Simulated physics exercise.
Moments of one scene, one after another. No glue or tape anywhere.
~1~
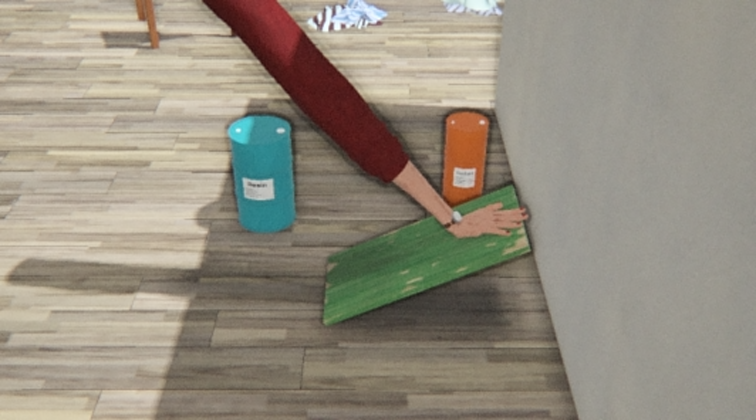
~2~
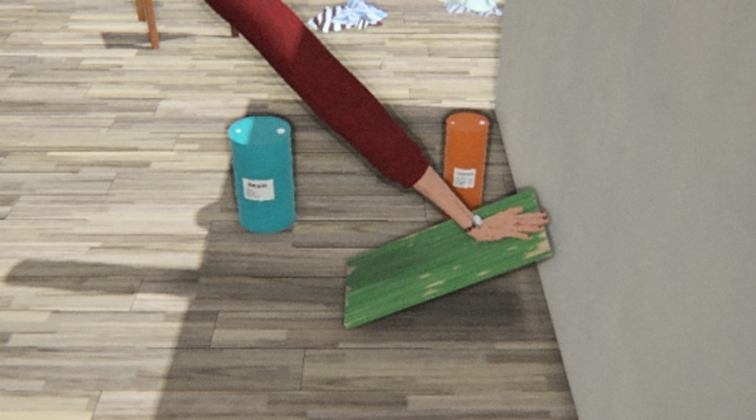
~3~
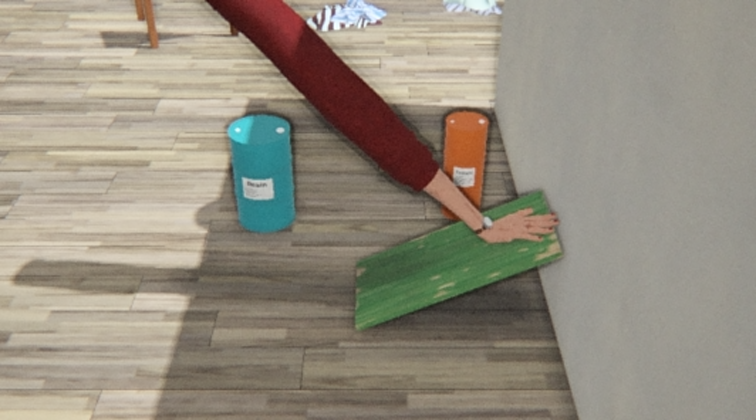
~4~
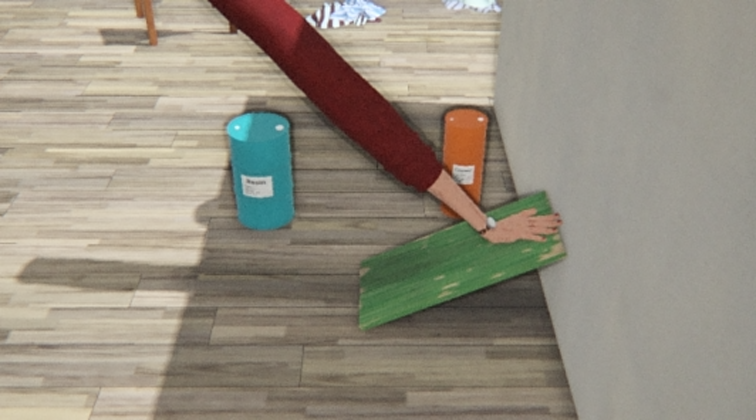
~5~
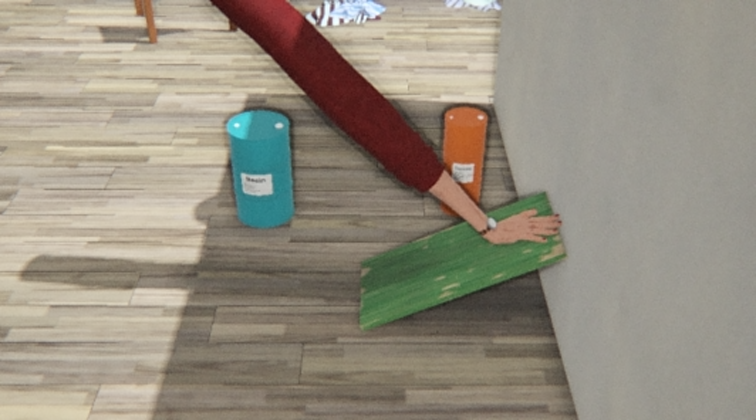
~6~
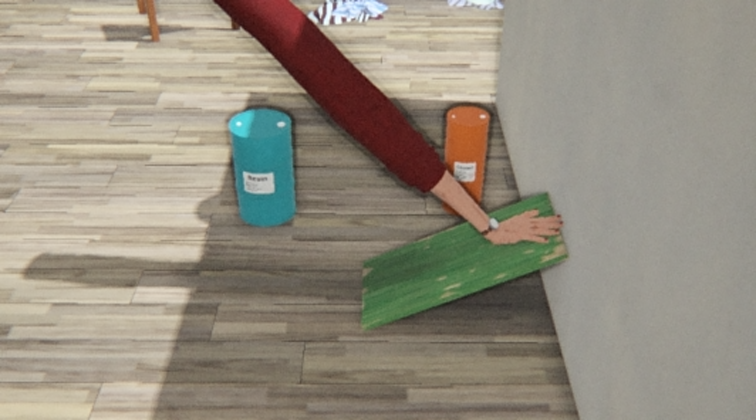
At first, a hand at the end of a red-sleeved arm holds a tilted green board beside a grey wall, near an orange canister and a teal one. The hand shifts the board a short way right until it leans on the wall, then stays on it, barely moving.
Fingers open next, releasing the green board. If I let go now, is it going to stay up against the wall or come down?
It'll come down.
Then, 0.30 s later than the last frame, green board 14° lower than it was left near (449, 279).
Then, 0.40 s later than the last frame, green board 26° lower than it was left near (445, 293).
Then, 0.50 s later than the last frame, as before.
When it is over, moved from the start, green board; the other 2 as before. End places, in pixels of the last picture, green board near (444, 295). The board gives way.
